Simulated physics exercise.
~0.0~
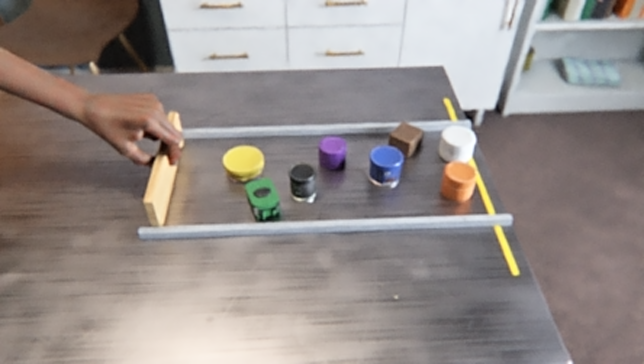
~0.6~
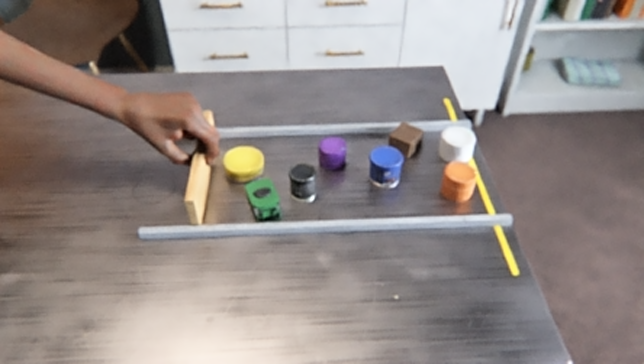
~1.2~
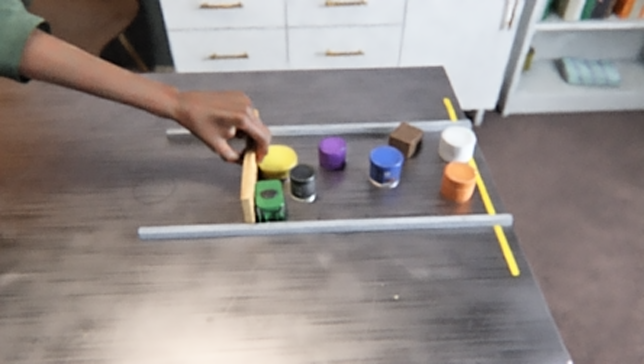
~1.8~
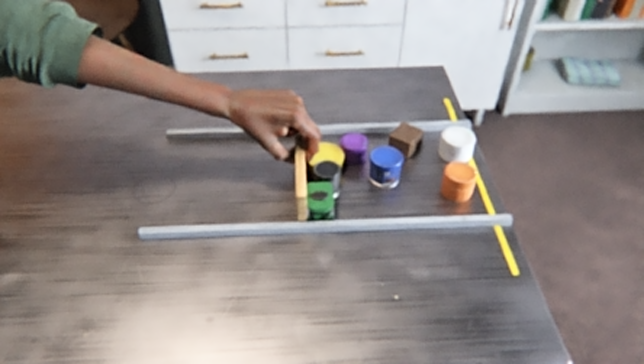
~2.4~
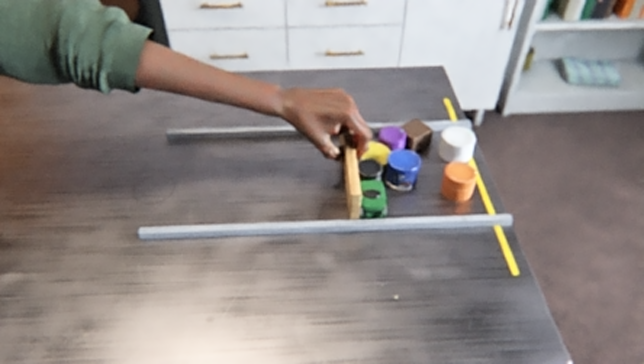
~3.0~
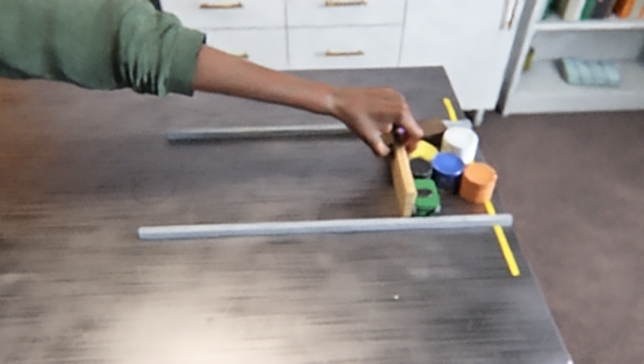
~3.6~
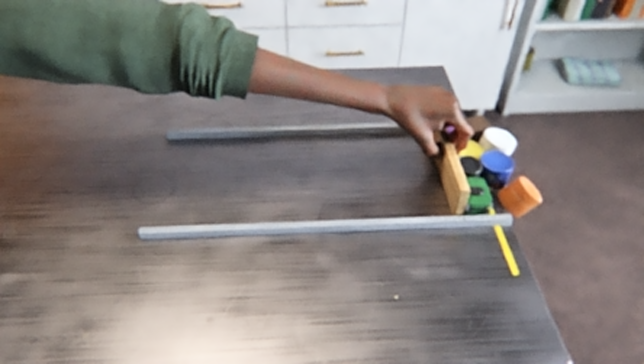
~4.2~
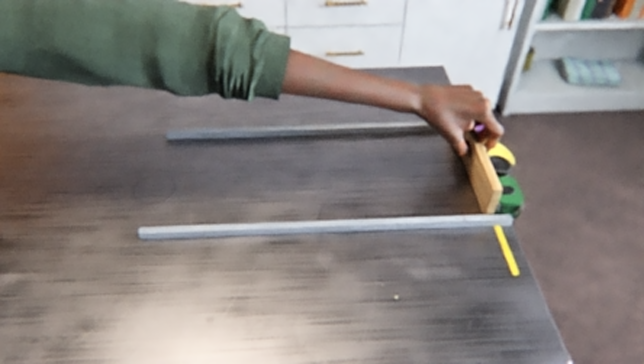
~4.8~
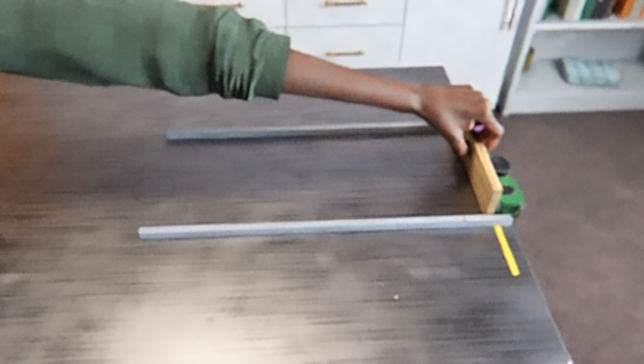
Hand pushing small pots and blocks rightward with a wooden board between two rails, sending most over the table's edge.
